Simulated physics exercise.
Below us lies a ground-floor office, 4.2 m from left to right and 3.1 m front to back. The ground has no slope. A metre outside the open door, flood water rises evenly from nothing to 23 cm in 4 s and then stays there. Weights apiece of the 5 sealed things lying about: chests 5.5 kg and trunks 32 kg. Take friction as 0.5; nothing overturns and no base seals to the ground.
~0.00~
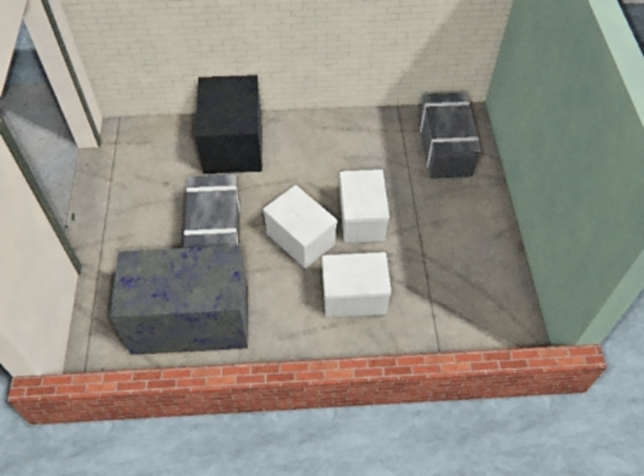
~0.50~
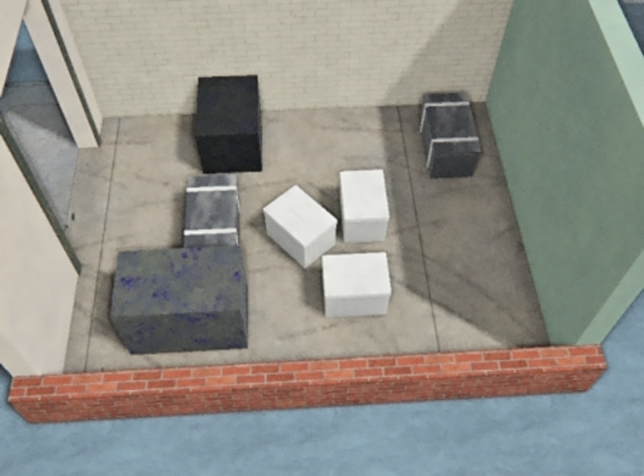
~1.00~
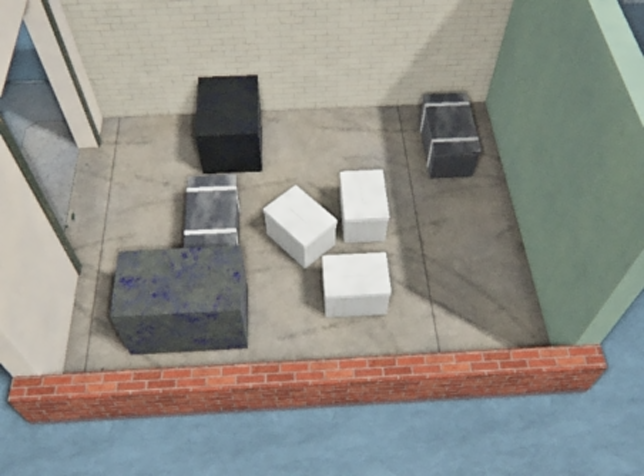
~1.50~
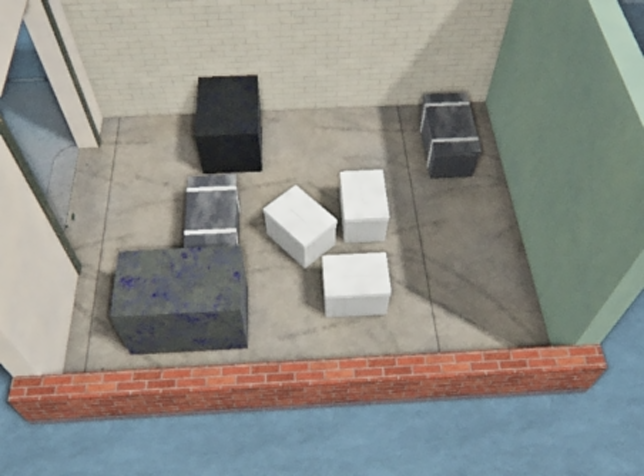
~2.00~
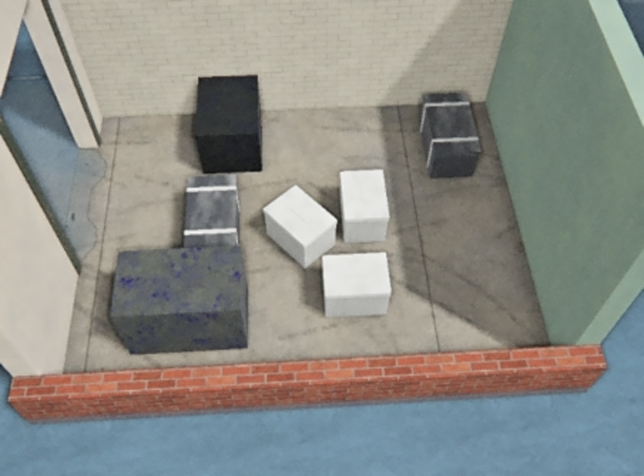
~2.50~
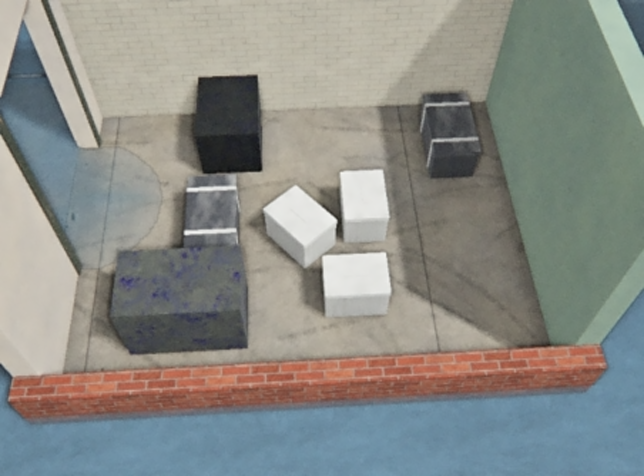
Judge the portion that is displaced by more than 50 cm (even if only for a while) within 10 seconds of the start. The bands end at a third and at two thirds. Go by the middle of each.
It is at least two thirds.
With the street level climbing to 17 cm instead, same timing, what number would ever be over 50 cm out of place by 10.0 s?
In that case 4 of them.
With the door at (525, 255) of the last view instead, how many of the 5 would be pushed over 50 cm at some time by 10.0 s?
Then 4.
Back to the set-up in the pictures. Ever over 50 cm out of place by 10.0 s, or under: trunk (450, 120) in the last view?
Answer: Short of it.
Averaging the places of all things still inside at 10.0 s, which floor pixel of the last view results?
At about (465, 224).
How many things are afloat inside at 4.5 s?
0 of them.
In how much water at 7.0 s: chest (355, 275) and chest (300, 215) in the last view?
Roughly 12 and 5 cm.
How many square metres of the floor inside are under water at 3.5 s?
Some 2.0 m2.
After 3.5 s 0 of 5 are over 50 cm from their spots; 0 afloat.
After 4.5 s 0 of 5 are over 50 cm from their spots; 0 afloat.
After 7.0 s 4 of 5 are over 50 cm from their spots; 2 afloat.
After 10.0 s 4 of 5 are over 50 cm from their spots, and 4 have been at some point; 5 afloat.
